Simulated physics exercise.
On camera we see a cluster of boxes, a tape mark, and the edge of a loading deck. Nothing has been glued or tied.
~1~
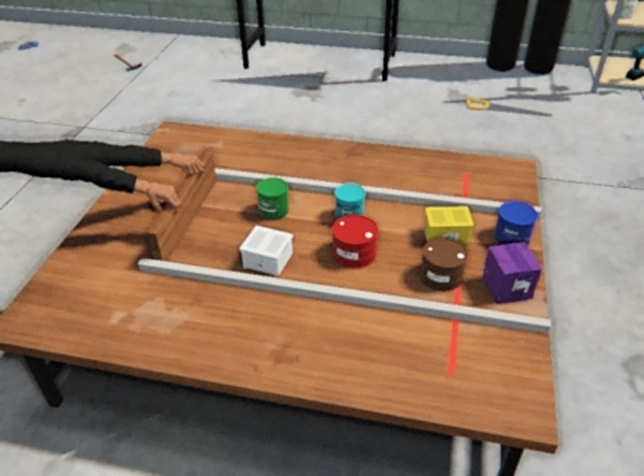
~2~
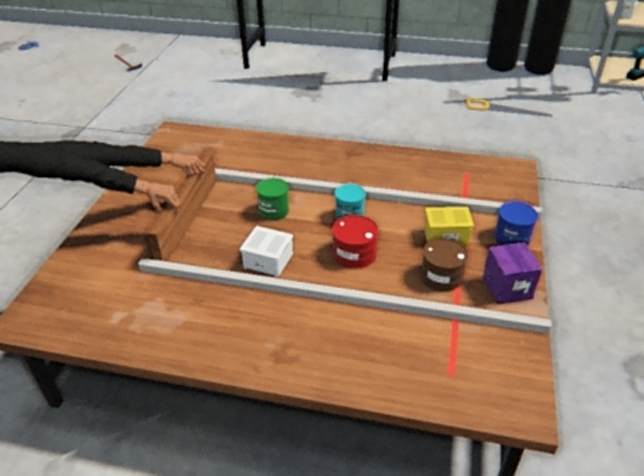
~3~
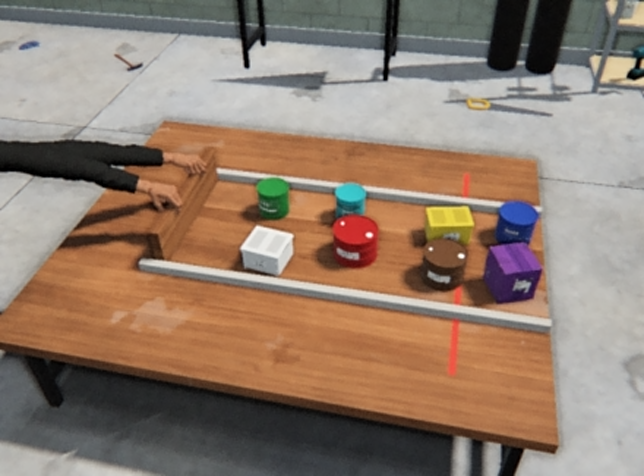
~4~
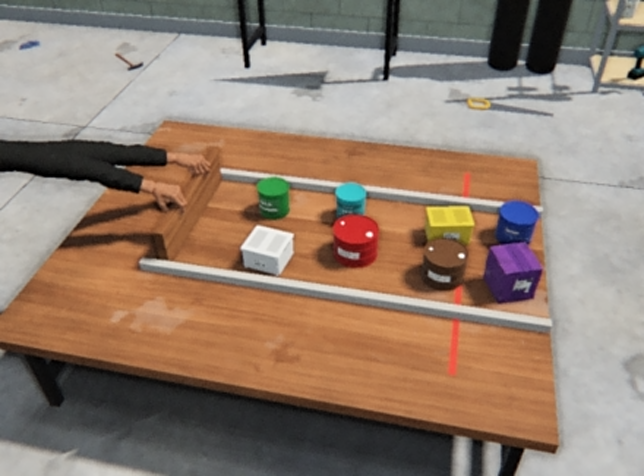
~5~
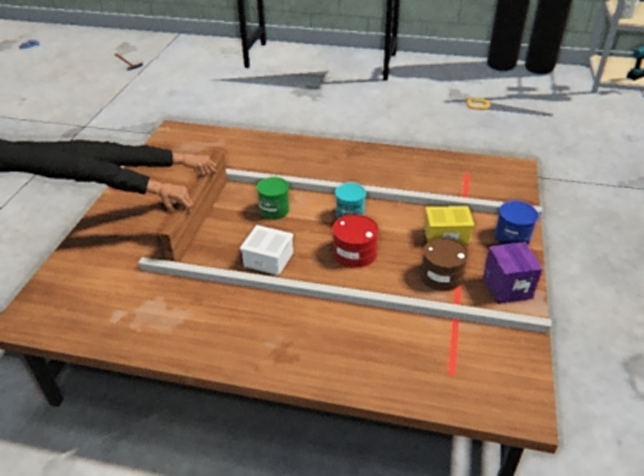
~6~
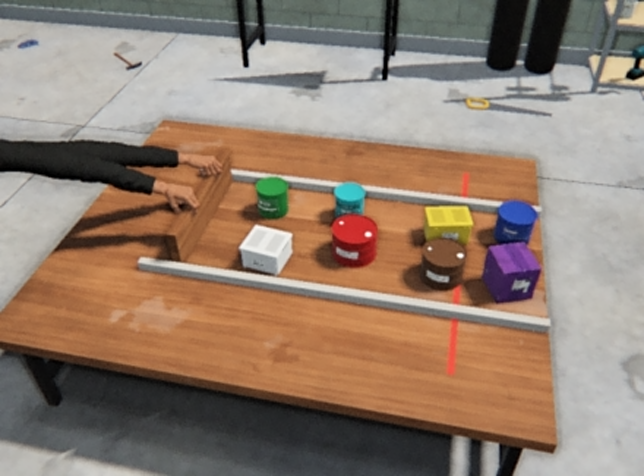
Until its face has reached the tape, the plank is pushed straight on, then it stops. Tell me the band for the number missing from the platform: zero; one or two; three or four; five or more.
One or a pair drop.
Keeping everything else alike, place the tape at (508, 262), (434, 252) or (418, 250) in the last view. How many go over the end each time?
Down on the ground: 4, 0 and 0.
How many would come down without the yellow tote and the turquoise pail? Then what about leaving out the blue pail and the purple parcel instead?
Count of fallen: 1 / 0.
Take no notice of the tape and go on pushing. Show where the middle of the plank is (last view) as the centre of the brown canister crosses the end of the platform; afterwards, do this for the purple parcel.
Brown canister over the end: About (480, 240). Purple parcel over the end: About (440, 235).
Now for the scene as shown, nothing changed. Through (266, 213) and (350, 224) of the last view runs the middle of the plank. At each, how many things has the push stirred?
At that stage 2; at the next, 4.
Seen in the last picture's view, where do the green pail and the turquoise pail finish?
One is at about (480, 225), the other at about (496, 210).
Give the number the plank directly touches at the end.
Count recorded: 3.
Early on, none off yet; blue pail at rest near (515, 225); purple parcel at rest near (510, 273); yellow tote at rest near (447, 226).
A while later, none off yet; blue pail at rest near (515, 225); purple parcel at rest near (510, 273); yellow tote travelled a little near (453, 226).
Finally, the number that fall off is one or two; lost, purple parcel and blue pail.
